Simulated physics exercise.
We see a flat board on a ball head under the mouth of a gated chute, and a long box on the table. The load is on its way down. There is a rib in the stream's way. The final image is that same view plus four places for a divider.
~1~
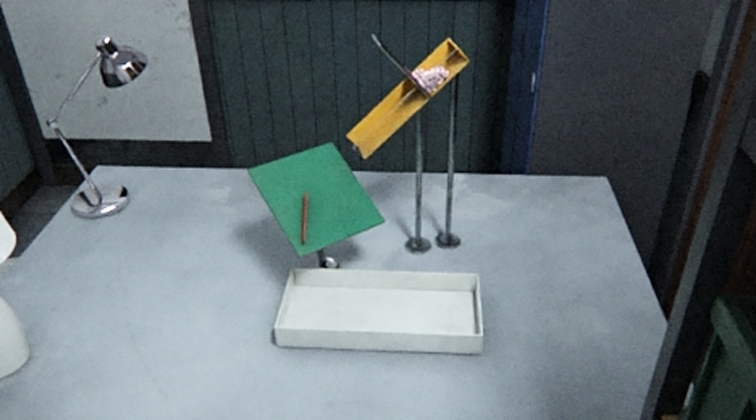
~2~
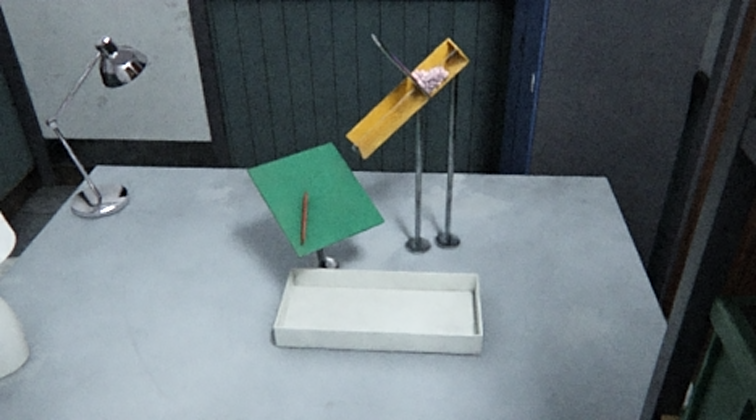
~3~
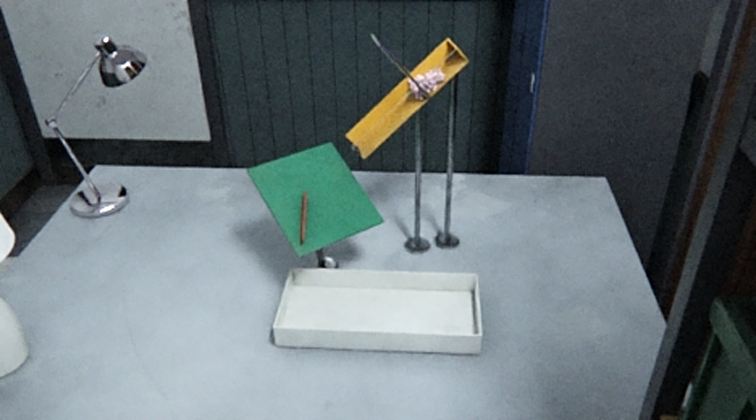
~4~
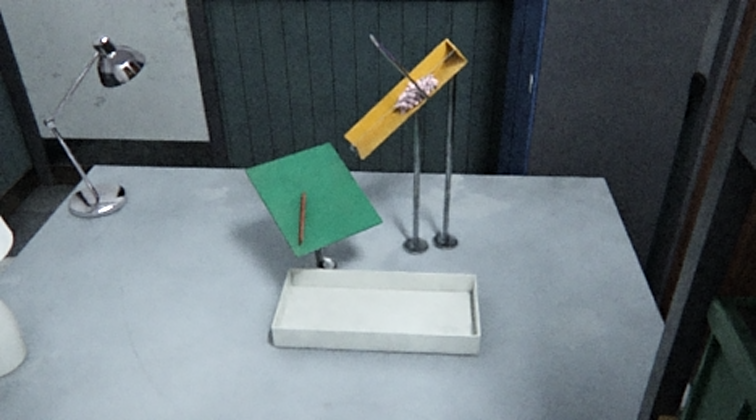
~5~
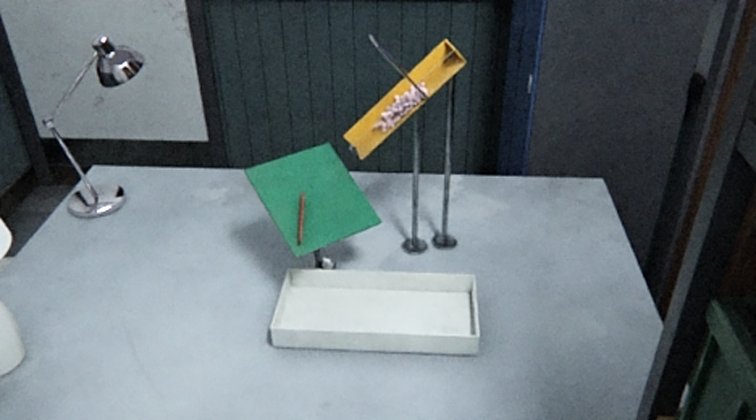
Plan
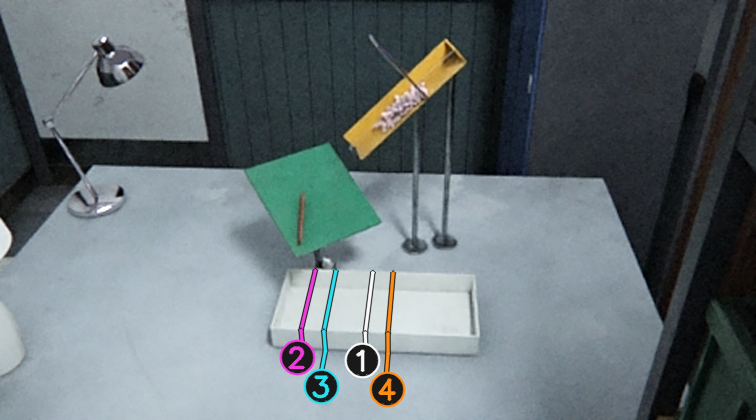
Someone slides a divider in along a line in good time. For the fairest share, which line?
I would pick line 3.
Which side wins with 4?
More lands on the left.
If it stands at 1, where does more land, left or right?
The left side.
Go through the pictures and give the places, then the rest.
In the first picture, load behind the gate (427, 79), sugar pearls; lip of the chute (362, 153), sloping fairly steeply.
In the second picture, middle of the board (316, 196), tilted gently; middle of its low edge (344, 238); of its high edge (291, 155).
In the third picture, front corners of the box (274, 327) and (481, 335), empty; front of the load (414, 94).
In the fourth picture, middle of the load (416, 90); its front (398, 106), roughly a third of the way to the lip; rib from (304, 192) to (301, 240).
In the fifth picture, middle of the load (403, 103); its front (377, 126), roughly two thirds of the way to the lip.
On the marked copy, line 1 crosses the front rim at (365, 332); line 2 crosses the front rim at (301, 329); line 3 crosses the front rim at (324, 330); line 4 crosses the front rim at (388, 333).
With 1, of what is caught, almost all on the left of the divider, about a tenth on the right.
With 2, of what is caught, about a tenth on the left of the divider, almost all on the right.
With 3, of what is caught, roughly a third on the left of the divider, roughly two thirds on the right.
With 4, of what is caught, almost all on the left of the divider, about a tenth on the right.
